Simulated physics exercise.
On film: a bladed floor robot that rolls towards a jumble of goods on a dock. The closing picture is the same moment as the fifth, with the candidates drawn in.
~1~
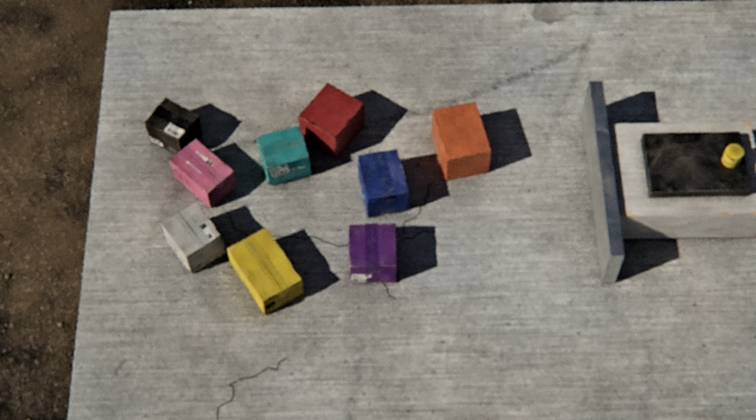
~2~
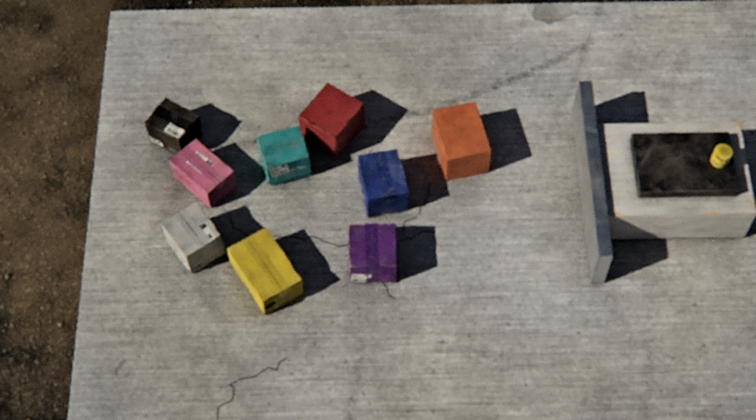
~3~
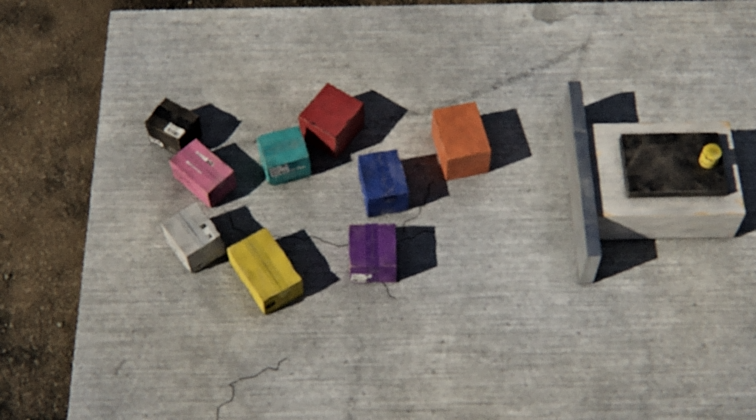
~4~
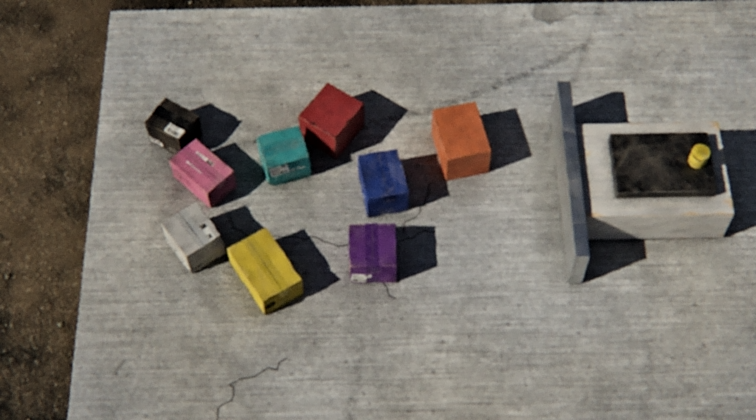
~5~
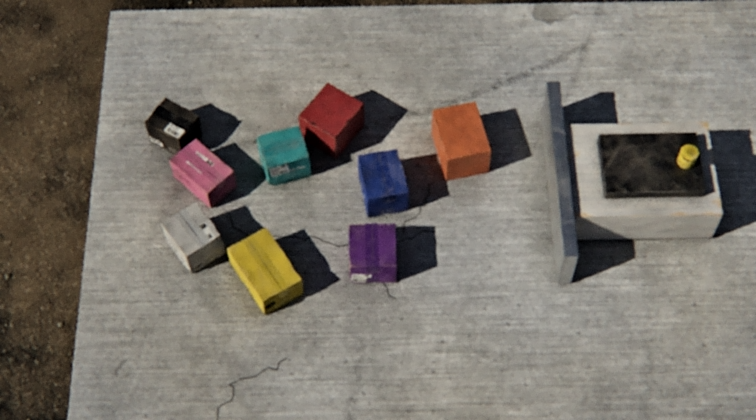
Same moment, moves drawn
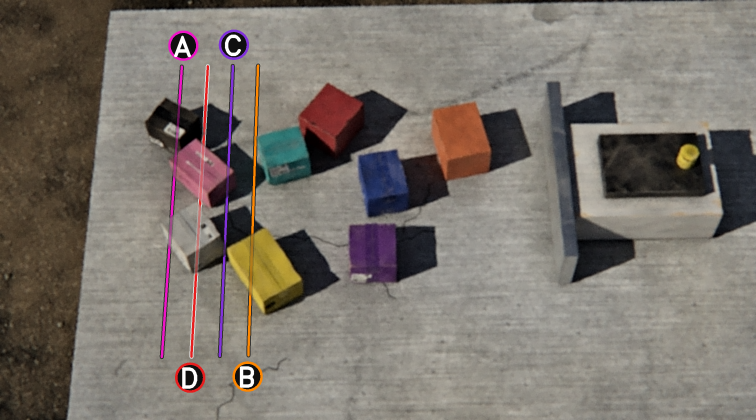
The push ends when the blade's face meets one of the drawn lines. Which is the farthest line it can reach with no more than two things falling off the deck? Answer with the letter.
At A, and not beyond.
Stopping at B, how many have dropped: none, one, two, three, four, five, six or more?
The count is none.
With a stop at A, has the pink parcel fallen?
By then, yes.
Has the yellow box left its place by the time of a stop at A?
By then, yes.
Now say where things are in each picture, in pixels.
In the first frame, orange crate (461, 141); yellow box (265, 271); black parcel (175, 129).
In the second frame, robot (677, 164); white parcel (194, 239).
In the third frame, robot (665, 164); red crate (332, 121).
In the fourth frame, robot (654, 164); blue box (383, 183).
In the fifth frame, robot (643, 164); orange crate (461, 141); yellow box (265, 271); black parcel (175, 129).
On the marked copy, A at (173, 203); B at (253, 201); C at (227, 202); D at (200, 202).
Following A. Soon after the start, robot (502, 167); orange crate (389, 141); blue box (365, 189).
Later, robot (362, 169); white parcel (165, 232); pink parcel (170, 182).
In the end, robot (252, 171); white parcel over the edge; pink parcel over the edge; two fallen.
As for the rest, B is within the limit but short; C is within the limit but short; D is within the limit but short.
